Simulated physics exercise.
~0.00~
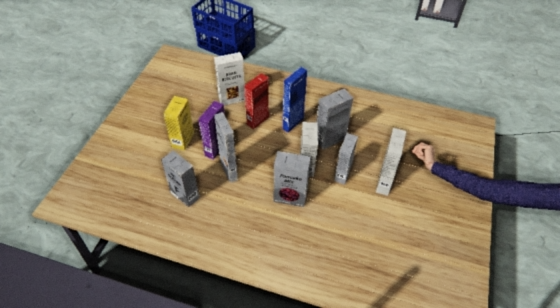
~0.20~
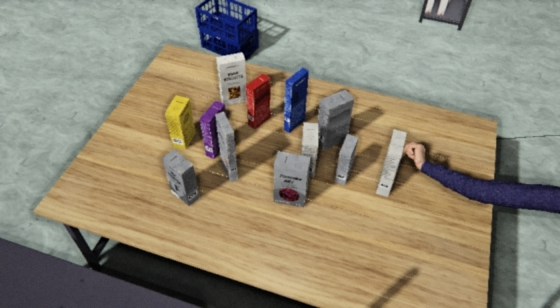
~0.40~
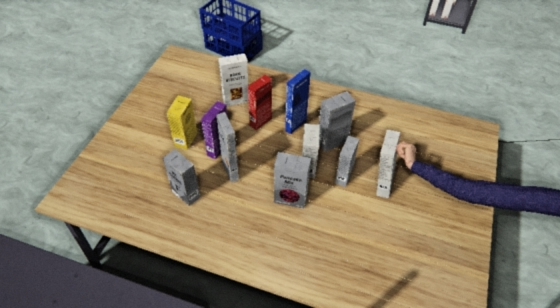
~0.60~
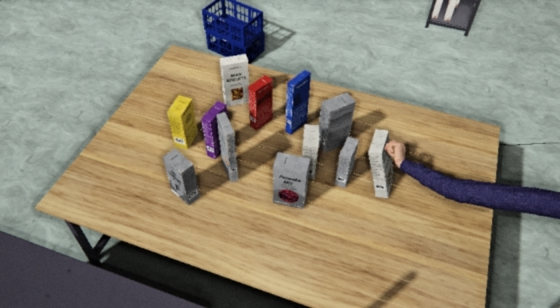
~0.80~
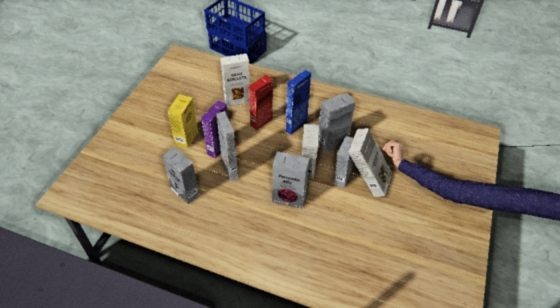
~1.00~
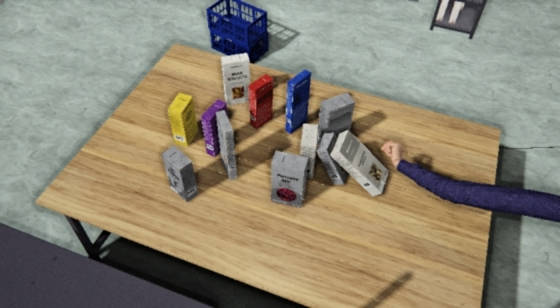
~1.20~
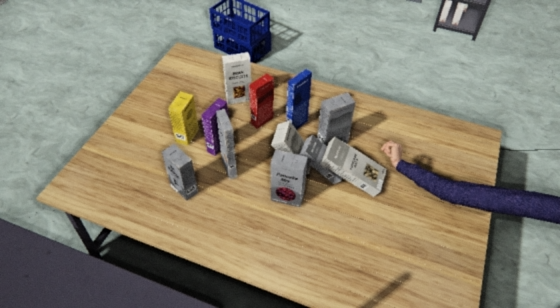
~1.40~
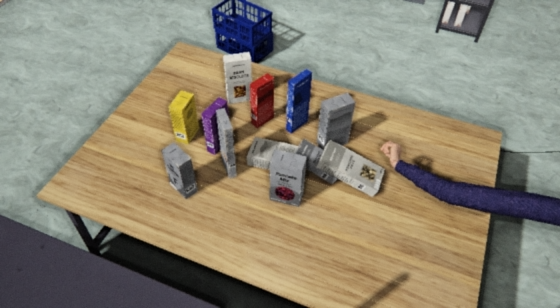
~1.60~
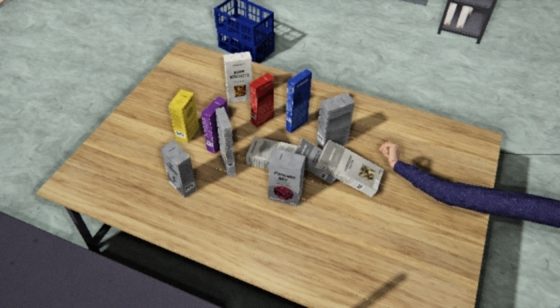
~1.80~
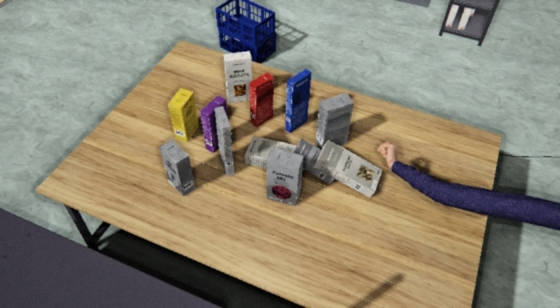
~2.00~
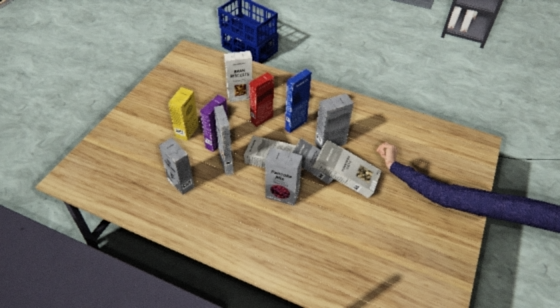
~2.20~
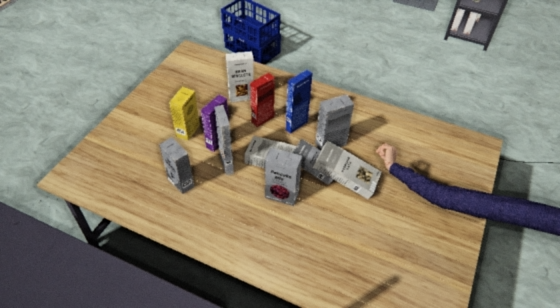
A hand reached in from the right and pushed a pale box leftward on a wooden table until it tipped, knocking over two smaller gray boxes beside it, and all three lay flat while the yellow, red, blue and other boxes stayed standing.
